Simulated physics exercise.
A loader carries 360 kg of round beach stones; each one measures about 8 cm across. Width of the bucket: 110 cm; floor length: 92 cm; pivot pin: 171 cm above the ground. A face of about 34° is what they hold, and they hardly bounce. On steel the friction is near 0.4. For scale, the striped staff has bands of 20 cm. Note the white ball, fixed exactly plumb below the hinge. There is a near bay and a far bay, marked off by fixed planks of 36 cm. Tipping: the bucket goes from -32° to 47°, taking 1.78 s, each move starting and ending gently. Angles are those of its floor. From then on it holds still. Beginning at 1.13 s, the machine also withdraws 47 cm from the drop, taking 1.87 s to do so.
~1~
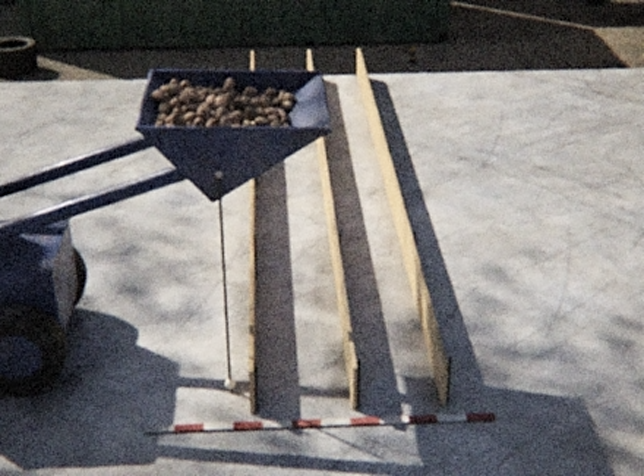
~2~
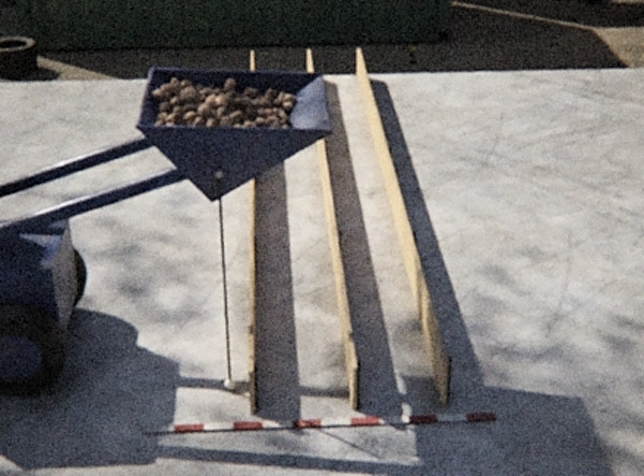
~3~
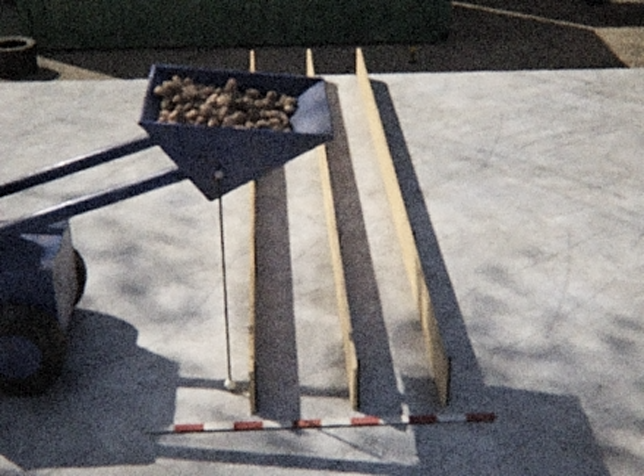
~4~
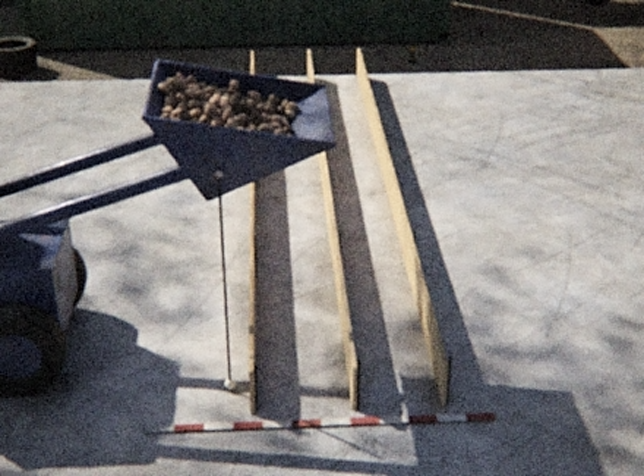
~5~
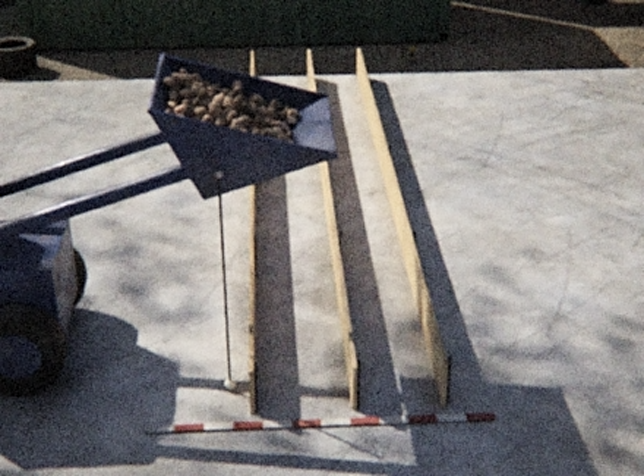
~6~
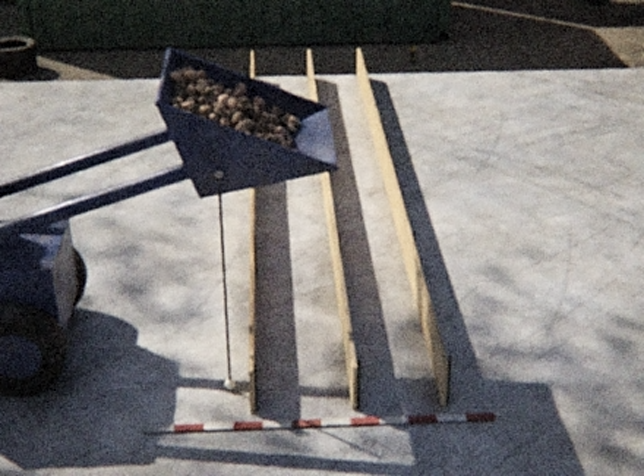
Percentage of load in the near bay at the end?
Roughly 75 %.
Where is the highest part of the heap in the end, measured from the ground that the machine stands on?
It rests some 32 cm higher than the ground the machine stands on.
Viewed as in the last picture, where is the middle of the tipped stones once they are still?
The tipped stones centre close to (324, 336).
A little later the floor is at 35°; 88 % in the bucket, 12 % in the near bay; the foremost stones are at (337, 233).
Then the floor is at 47°; 5 % in the bucket, 70 % in the near bay, 26 % in the far bay; the foremost stones are at (420, 335).
Later still the floor is at 47°; 0 % in the bucket, 73 % in the near bay, 27 % in the far bay; the foremost stones are at (424, 349).
In the end the floor is at 47°; 0 % in the bucket, 73 % in the near bay, 27 % in the far bay; the foremost stones are at (424, 349).
